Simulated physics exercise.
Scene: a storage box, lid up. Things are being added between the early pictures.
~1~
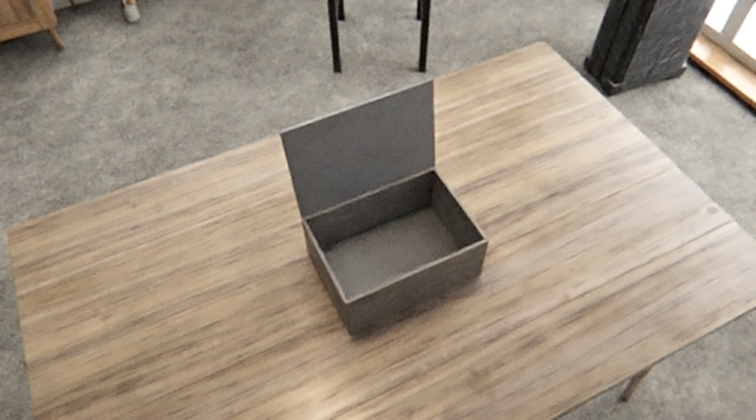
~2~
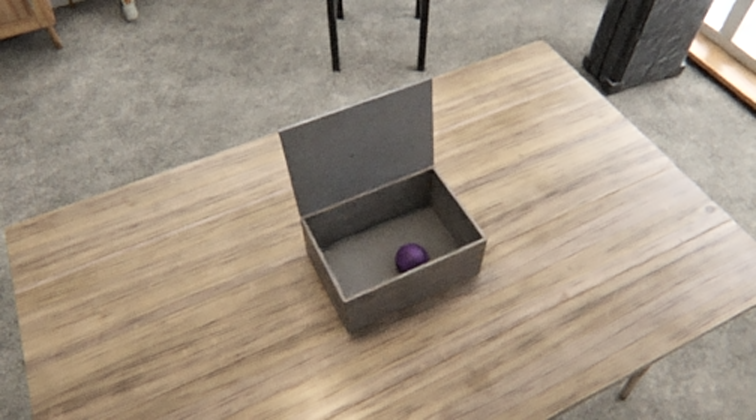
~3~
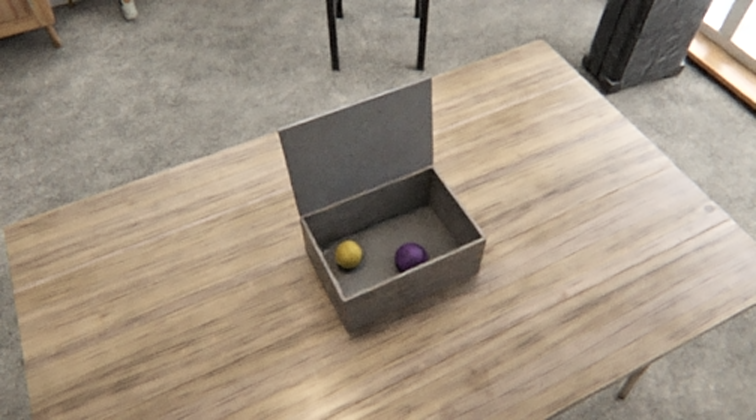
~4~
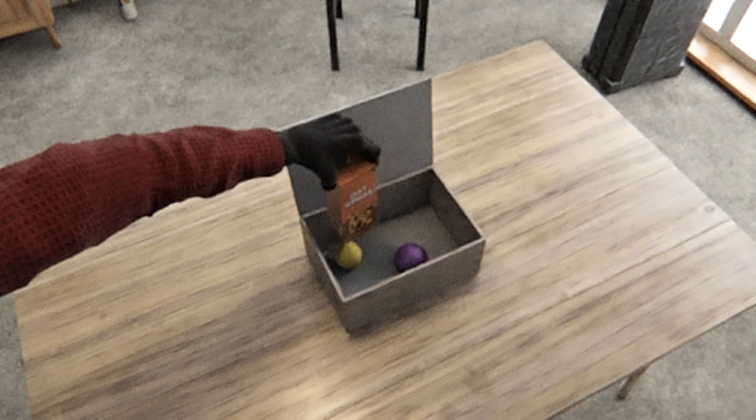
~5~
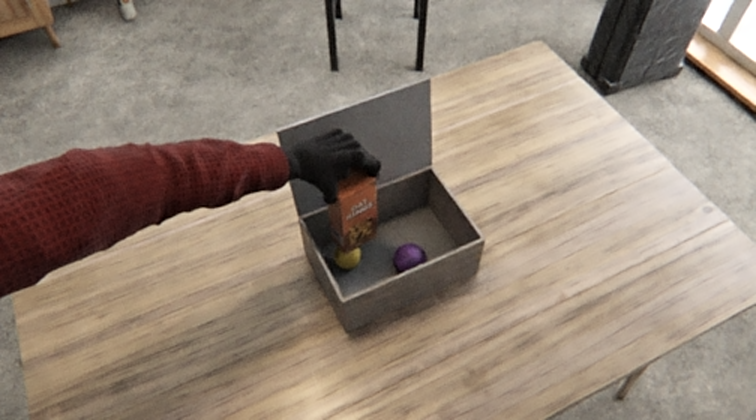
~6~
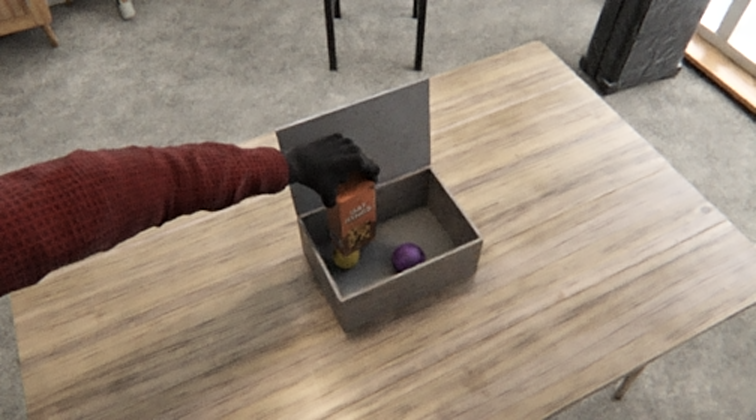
Gloved hand lowering an orange carton into an open grey box on a wooden table, after purple and yellow balls appear inside.
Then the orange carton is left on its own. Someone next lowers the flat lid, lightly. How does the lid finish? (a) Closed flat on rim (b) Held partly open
(a) Closed flat on rim.
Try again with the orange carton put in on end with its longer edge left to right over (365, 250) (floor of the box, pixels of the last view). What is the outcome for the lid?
Then the lid does shut, as it turns out.
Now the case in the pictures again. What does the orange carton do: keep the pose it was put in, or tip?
By the end the orange carton has leaned over.
Then, 0.40 s past the last view, orange carton on its side near (386, 228); yellow lemon displaced about its own width.
Then, 1.10 s past the last view, lid starting down; orange carton on its side near (393, 233); yellow lemon displaced about its own width.
Then, 1.60 s past the last view, lid 55° above the rim; orange carton on its side near (393, 233); yellow lemon displaced about its own width.
Then, 2.00 s past the last view, lid 20° above the rim; orange carton on its side near (393, 233); yellow lemon displaced about its own width.
Finally, lid shut; down or leaning hard in the box, orange carton; moved from the start, yellow lemon; purple ball still in place. Final places as the last picture's camera would see them, orange carton near (393, 233).
